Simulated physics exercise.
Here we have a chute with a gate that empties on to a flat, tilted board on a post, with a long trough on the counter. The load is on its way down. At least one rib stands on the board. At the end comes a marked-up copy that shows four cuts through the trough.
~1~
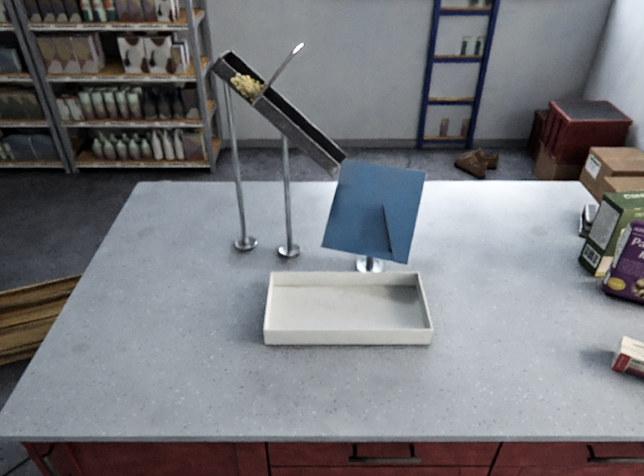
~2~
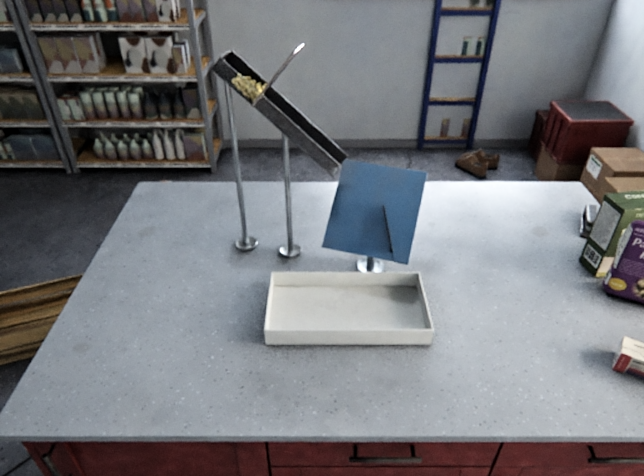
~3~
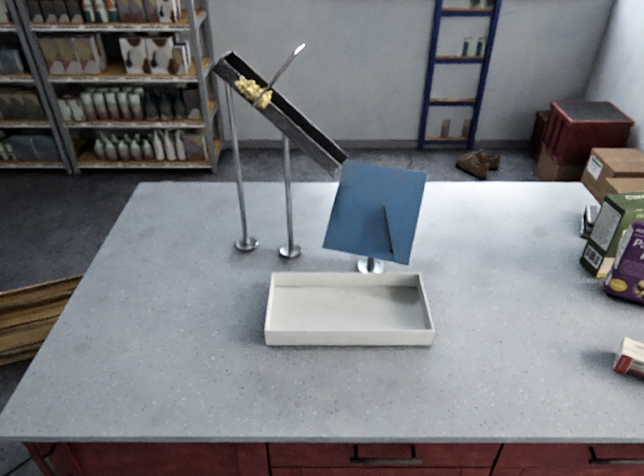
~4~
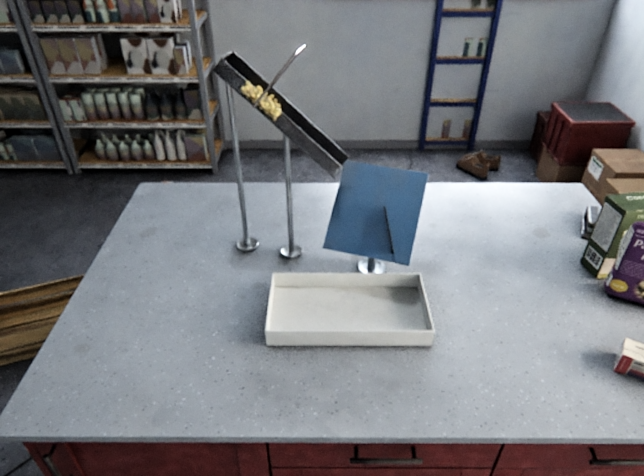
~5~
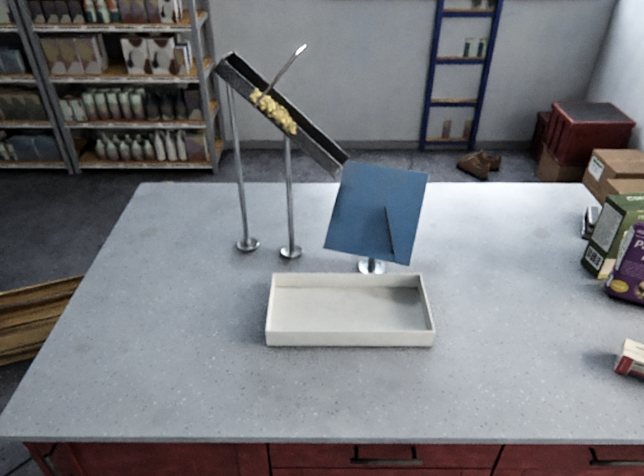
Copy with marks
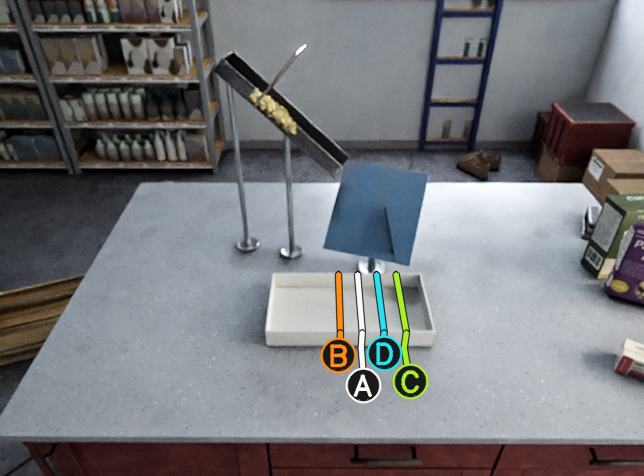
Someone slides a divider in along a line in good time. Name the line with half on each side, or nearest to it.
It is D.
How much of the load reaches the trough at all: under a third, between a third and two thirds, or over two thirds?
About that: Over two thirds.
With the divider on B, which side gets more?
Right.
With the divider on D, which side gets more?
More lands on the right.
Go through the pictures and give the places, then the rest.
The first frame shows load behind the gate at (249, 88), soya beans; lip of the chute at (335, 171), sloping fairly steeply.
The second frame shows middle of the board at (375, 209), tilted fairly steeply; middle of its low edge at (364, 255); of its high edge at (385, 166).
The third frame shows front corners of the trough at (265, 330) and (434, 330), empty; front of the load at (263, 107).
The fourth frame shows middle of the load at (263, 101); its front at (279, 113), about a quarter of the way to the lip; rib from (384, 206) to (393, 251).
The fifth frame shows middle of the load at (273, 107); its front at (294, 132), about half of the way to the lip.
On the marked copy, line A crosses the front rim at (362, 331); line B crosses the front rim at (340, 331); line C crosses the front rim at (406, 331); line D crosses the front rim at (384, 331).
If A is chosen, of what is caught, a small part on the left of the divider, most on the right.
If B is chosen, of what is caught, a small part on the left of the divider, nearly all on the right.
If C is chosen, of what is caught, nearly all on the left of the divider, a small part on the right.
If D is chosen, of what is caught, about a third on the left of the divider, about two thirds on the right.
